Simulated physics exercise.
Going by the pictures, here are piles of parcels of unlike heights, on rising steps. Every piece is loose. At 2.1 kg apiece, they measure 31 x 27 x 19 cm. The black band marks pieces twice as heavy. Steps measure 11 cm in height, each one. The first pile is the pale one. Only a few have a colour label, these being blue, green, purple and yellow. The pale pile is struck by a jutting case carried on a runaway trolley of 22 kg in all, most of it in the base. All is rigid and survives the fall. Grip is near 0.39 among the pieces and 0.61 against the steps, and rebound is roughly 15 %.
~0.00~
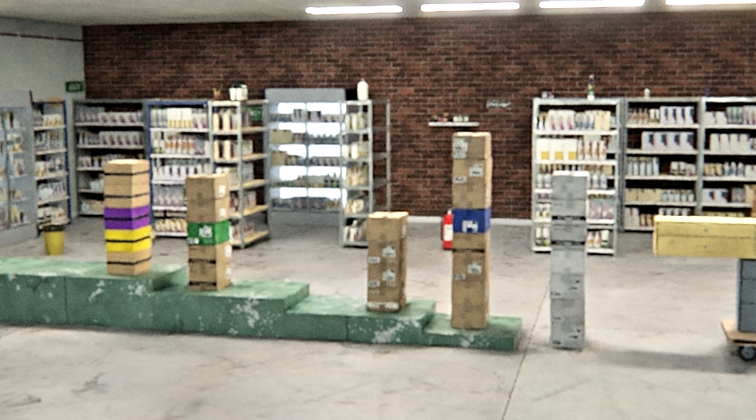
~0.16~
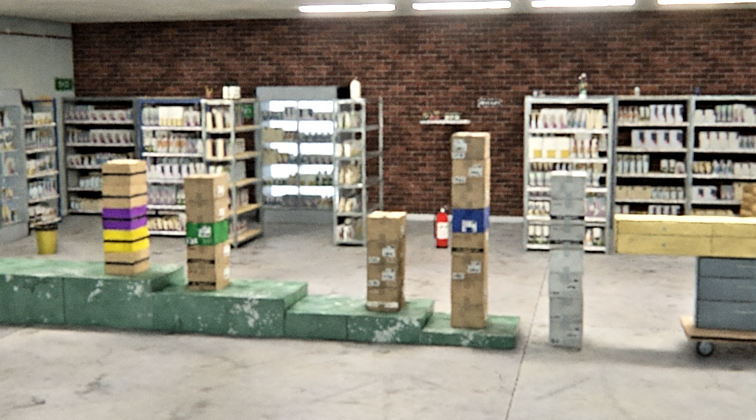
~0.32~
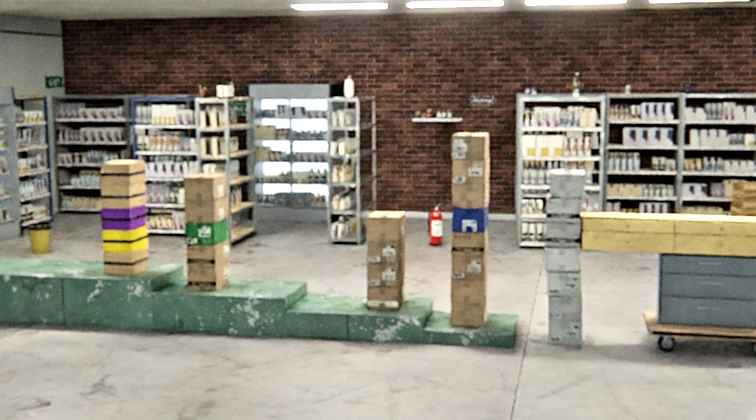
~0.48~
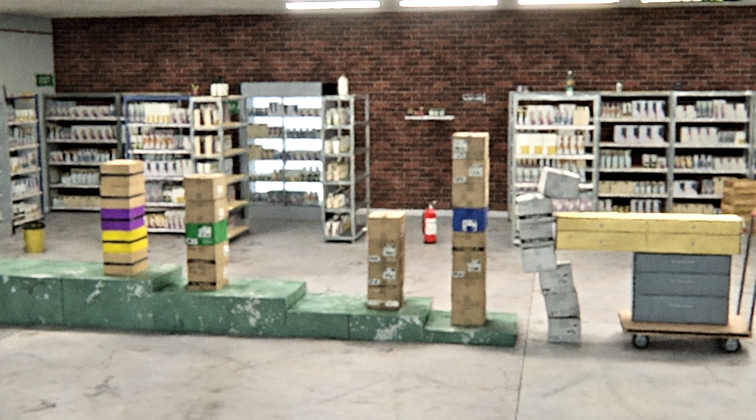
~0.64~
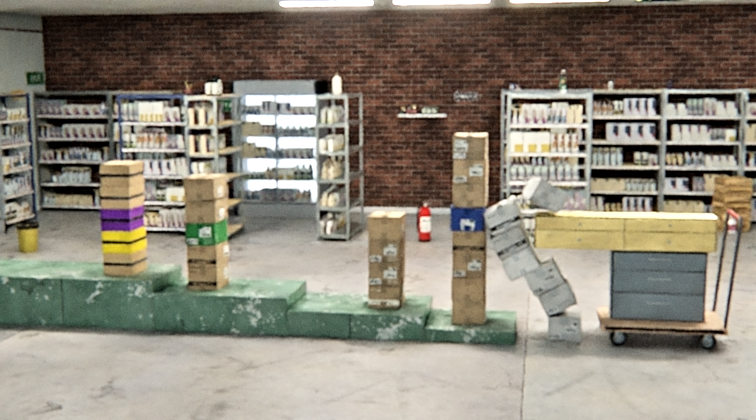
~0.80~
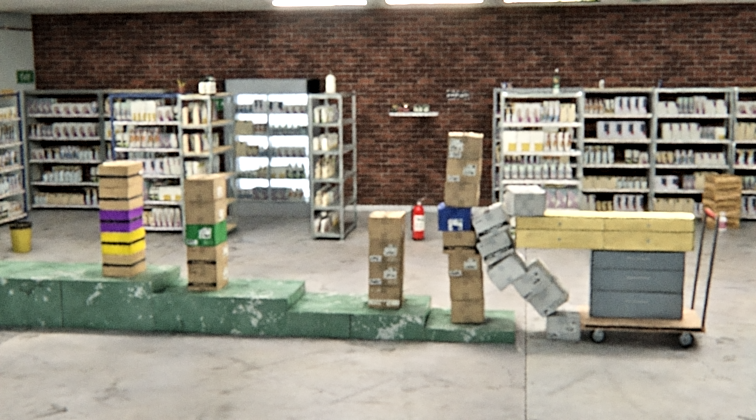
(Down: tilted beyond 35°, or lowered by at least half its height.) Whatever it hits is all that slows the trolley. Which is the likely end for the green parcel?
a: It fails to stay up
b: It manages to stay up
b, it manages to stay up.
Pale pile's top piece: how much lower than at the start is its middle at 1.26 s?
Drop so far: Roughly 10 cm.
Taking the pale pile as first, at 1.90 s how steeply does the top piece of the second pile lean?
The top piece is tilted around 80°.
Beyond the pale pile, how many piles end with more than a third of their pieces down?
Tally: 2.
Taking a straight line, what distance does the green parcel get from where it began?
I'd put it at near 0 cm.
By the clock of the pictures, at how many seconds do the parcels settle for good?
3.5 s or so.
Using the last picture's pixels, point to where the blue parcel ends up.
It ends up centred close to (366, 263).
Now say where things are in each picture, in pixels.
In the first picture (places mark the middle of the side facing us; the camera moves round a little), load (664, 231) 51 cm short; green parcel (201, 234); yellow parcel (120, 241); blue parcel (469, 221); the rest undisturbed.
Load (624, 229) 23 cm short; green parcel (200, 234), in the second picture.
Load (589, 227) 35 mm in; green parcel (200, 234), in the third picture.
Load (563, 227) 22 cm in, top of the pale pile leaning 12°; green parcel (200, 234); the rest undisturbed, in the fourth picture.
Load (542, 225) 38 cm in, top of the pale pile leaning 28°; green parcel (200, 235); blue parcel (466, 220) shifted 20 mm; one has shifted, in the fifth picture.
Load (522, 225) 53 cm in, top of the pale pile leaning 3°; green parcel (200, 235); blue parcel (454, 220) shifted 12 cm; purple parcel (114, 221); 6 disturbed, none down, in the sixth picture.
After 1.26 s, 6 of the pale pile down; none of the 22 other parcels down, 9 disturbed; green parcel unmoved; blue parcel leaning 18°.
After 1.90 s, 6 of the pale pile down; 11 of the 22 other parcels down; green parcel unmoved; blue parcel leaning 42°, 29 cm lower.
At rest (3.9 s), 6 of the pale pile down; 11 of the 22 other parcels down; green parcel unmoved; blue parcel leaning 41°, 40 cm lower; purple parcel unmoved. As the last picture would show them, middles, green parcel near (206, 232), blue parcel near (366, 263).
